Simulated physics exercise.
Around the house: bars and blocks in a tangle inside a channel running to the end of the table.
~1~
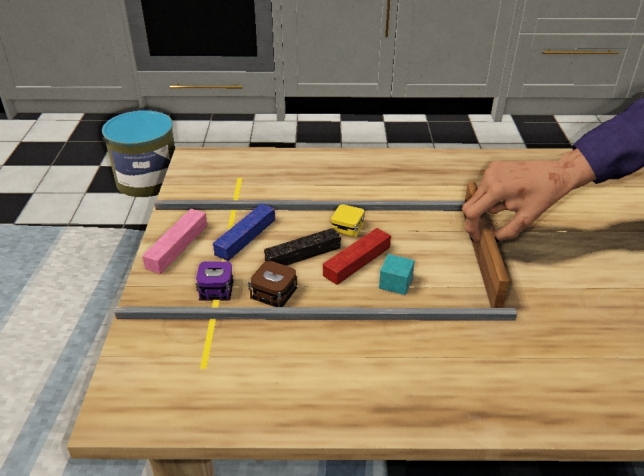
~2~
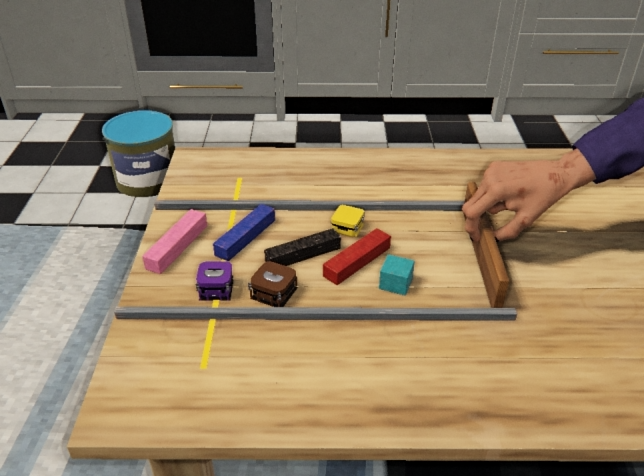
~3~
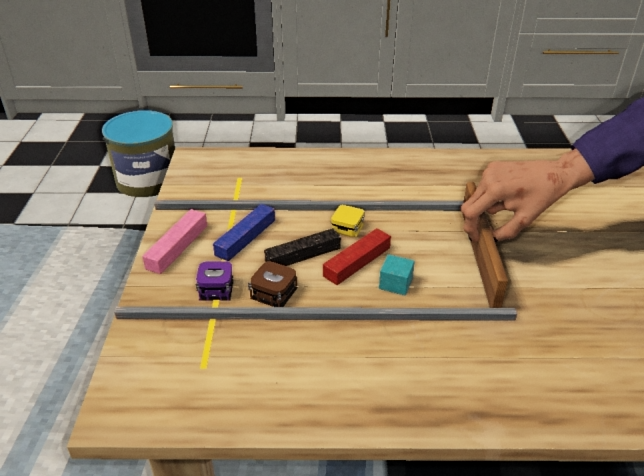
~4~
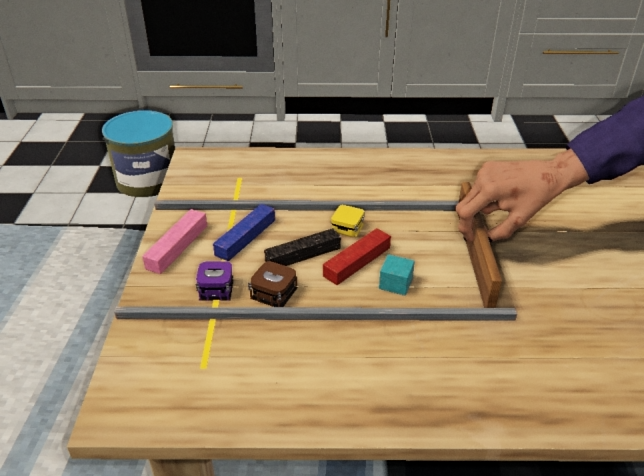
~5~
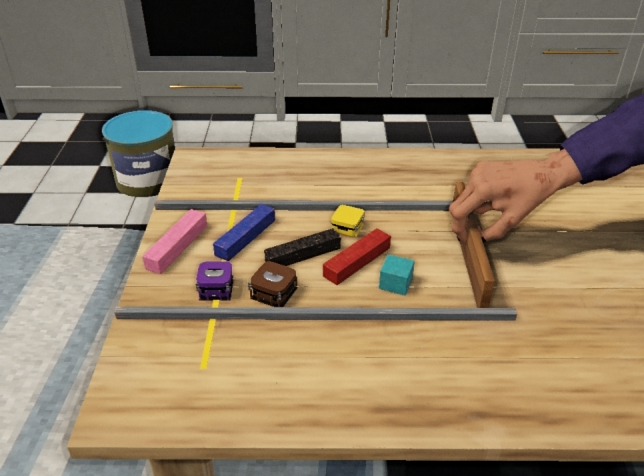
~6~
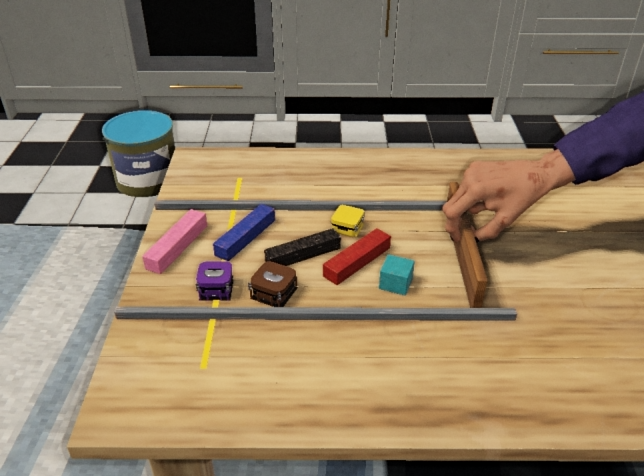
In a kitchen, colourful bars, blocks and small cases lie scattered between two grey rails on a wooden table, with a yellow line at the left. A hand at the right grips an upright wooden board and slides it slightly left, while the scattered objects stay still.
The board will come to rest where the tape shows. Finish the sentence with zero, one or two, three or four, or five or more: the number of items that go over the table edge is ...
The number of items that go over the table edge is zero.
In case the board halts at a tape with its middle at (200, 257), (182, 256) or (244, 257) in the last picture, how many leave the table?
Down on the floor: 2, 3 and 0.
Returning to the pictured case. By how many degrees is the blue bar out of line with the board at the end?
Close to 20°.
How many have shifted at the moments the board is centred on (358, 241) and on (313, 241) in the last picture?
Moved so far: 4, later 5.
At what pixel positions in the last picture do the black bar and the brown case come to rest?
I'd put one close to (188, 244) and the other close to (168, 292).
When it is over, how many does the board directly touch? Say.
The figure is 3.
A little later, none off yet; pink bar at rest near (176, 240); purple case at rest near (215, 281); blue bar at rest near (245, 231).
When it is over, the number that fall off is zero.
